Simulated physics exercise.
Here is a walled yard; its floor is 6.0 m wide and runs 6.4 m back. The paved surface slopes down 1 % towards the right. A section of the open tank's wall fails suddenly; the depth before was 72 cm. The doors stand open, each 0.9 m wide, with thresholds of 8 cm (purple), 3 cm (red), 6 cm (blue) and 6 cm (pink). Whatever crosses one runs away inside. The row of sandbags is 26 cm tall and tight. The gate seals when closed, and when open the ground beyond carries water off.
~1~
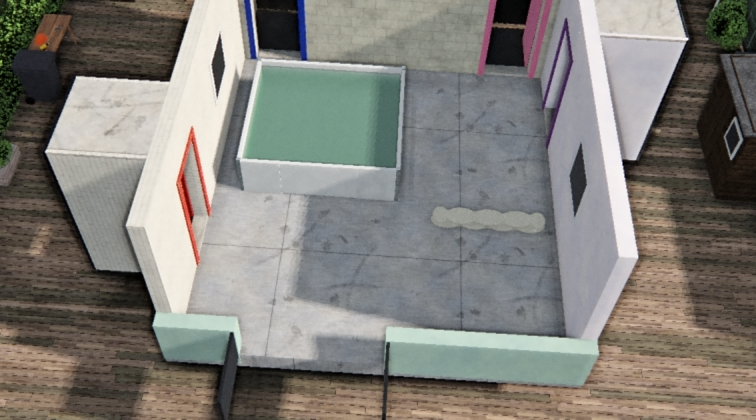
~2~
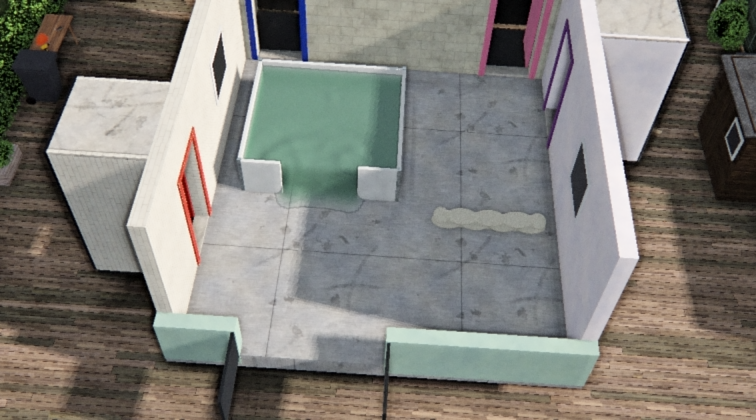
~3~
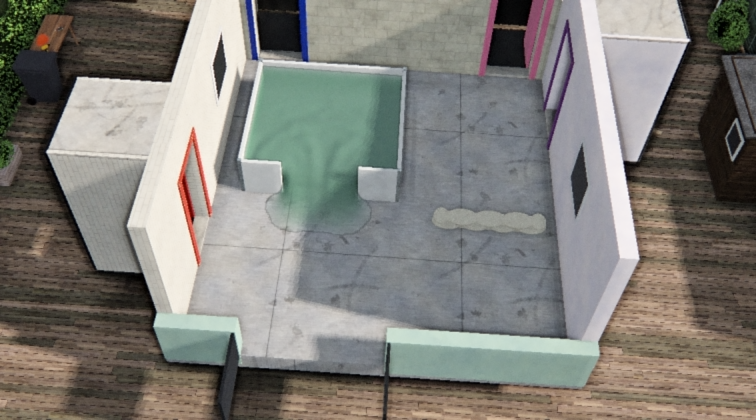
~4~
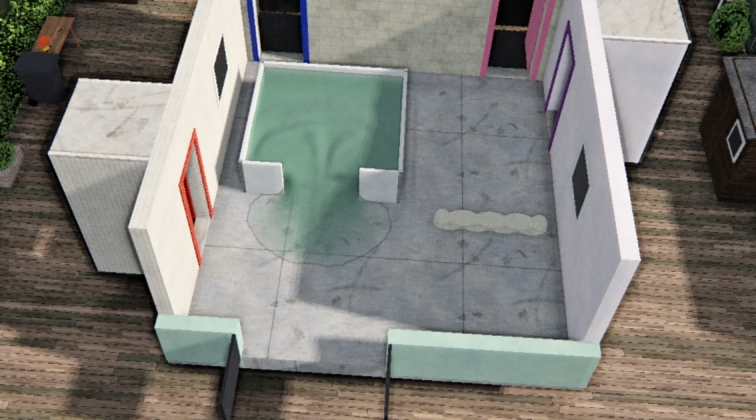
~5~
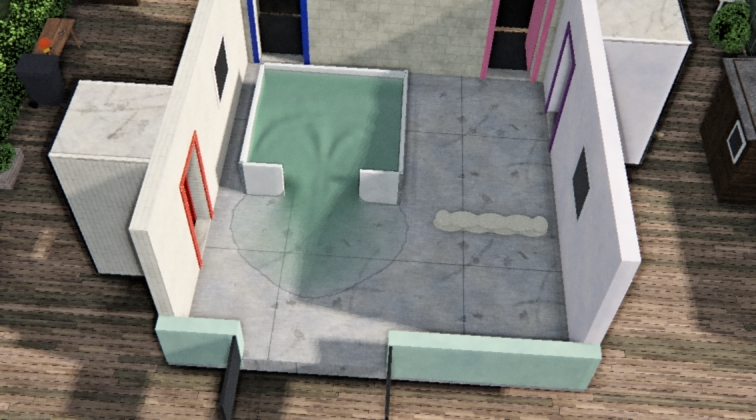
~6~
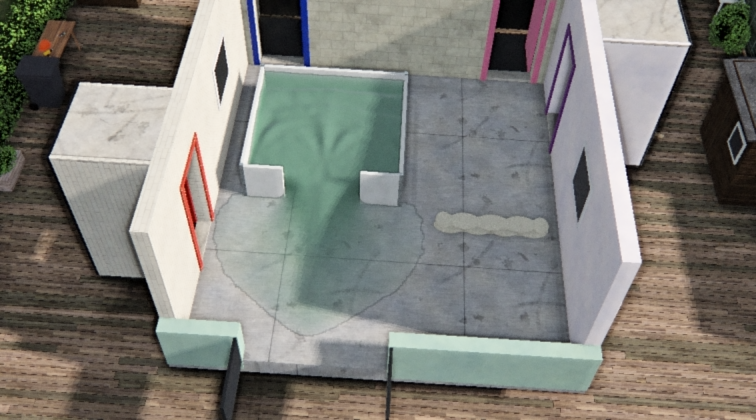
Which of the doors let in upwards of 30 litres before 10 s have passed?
Door by door: At the purple door it stays under the limit; at the red door it passes the limit; at the blue door it keeps below the limit; at the pink door it stays under the limit.
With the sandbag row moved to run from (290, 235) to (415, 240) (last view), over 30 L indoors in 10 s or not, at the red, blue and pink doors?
Then: Red past it, blue below, pink past it.
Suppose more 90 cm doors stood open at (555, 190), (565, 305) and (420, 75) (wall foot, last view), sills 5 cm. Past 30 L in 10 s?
In that order: Not over, past it, below.
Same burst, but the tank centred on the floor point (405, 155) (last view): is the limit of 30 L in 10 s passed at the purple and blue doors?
Against that limit: Purple below, blue not over.
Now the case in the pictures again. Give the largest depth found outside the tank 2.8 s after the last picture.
About 27 cm.
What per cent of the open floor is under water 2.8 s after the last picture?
About 45 per cent.
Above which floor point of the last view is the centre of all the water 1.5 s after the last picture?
Around (325, 187).
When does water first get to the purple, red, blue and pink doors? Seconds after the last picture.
Purple 3.8 s, red 0.1 s, blue 6.5 s, pink 5.5 s.
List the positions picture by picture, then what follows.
The first picture shows the open tank at (325, 115) is whole and still, 72 cm deep.
In the second picture, the front is at (280, 199), 0.7 m from the gap at (320, 185); 0.3 m2 of floor is under water; 72 cm left at the back of the open tank.
In the third picture, water pours out at (320, 187) and has run 1.0 m, to (276, 221); typically 12 cm deep outside, 72 cm at the open tank's back.
In the fourth picture, water pours out at (321, 188) and has run 1.4 m, to (337, 262); typically 9 cm deep outside, 72 cm at the open tank's back.
In the fifth picture, the front is at (297, 291), 2.0 m from the gap at (322, 189); 4.1 m2 of floor is under water; 72 cm left at the back of the open tank.
In the sixth picture, water pours out at (322, 190) and has run 2.7 m, to a hidden place; typically 5 cm deep outside, 66 cm at the open tank's back.
Then, 0.7 s after the last picture water covers 35 % of the floor and is deepest (43 cm) near (320, 204); purple door not reached, red door 5 cm at the sill, 2 L in, blue door not reached, pink door not reached.
Then, 1.5 s after the last picture water covers 40 % of the floor and is deepest (36 cm) near (320, 204); purple door not reached, red door 5 cm at the sill, 12 L in, blue door not reached, pink door not reached.
Then, 2.8 s after the last picture water covers 45 % of the floor and is deepest (27 cm) near (570, 368); purple door not reached, red door 10 cm at the sill, 33 L in, blue door not reached, pink door not reached.
Then, 5.3 s after the last picture water covers 65 % of the floor and is deepest (18 cm) near (231, 345); purple door 2 cm at the sill, 0 L in, red door 8 cm at the sill, 84 L in, blue door not reached, pink door 2 cm at the sill, 0 L in.
Then, 9.3 s after the last picture water covers 80 % of the floor and is deepest (10 cm) near (320, 204); purple door 2 cm at the sill, 0 L in, red door 5 cm at the sill, 112 L in, blue door 6 cm at the sill, 1 L in, pink door 4 cm at the sill, 0 L in.
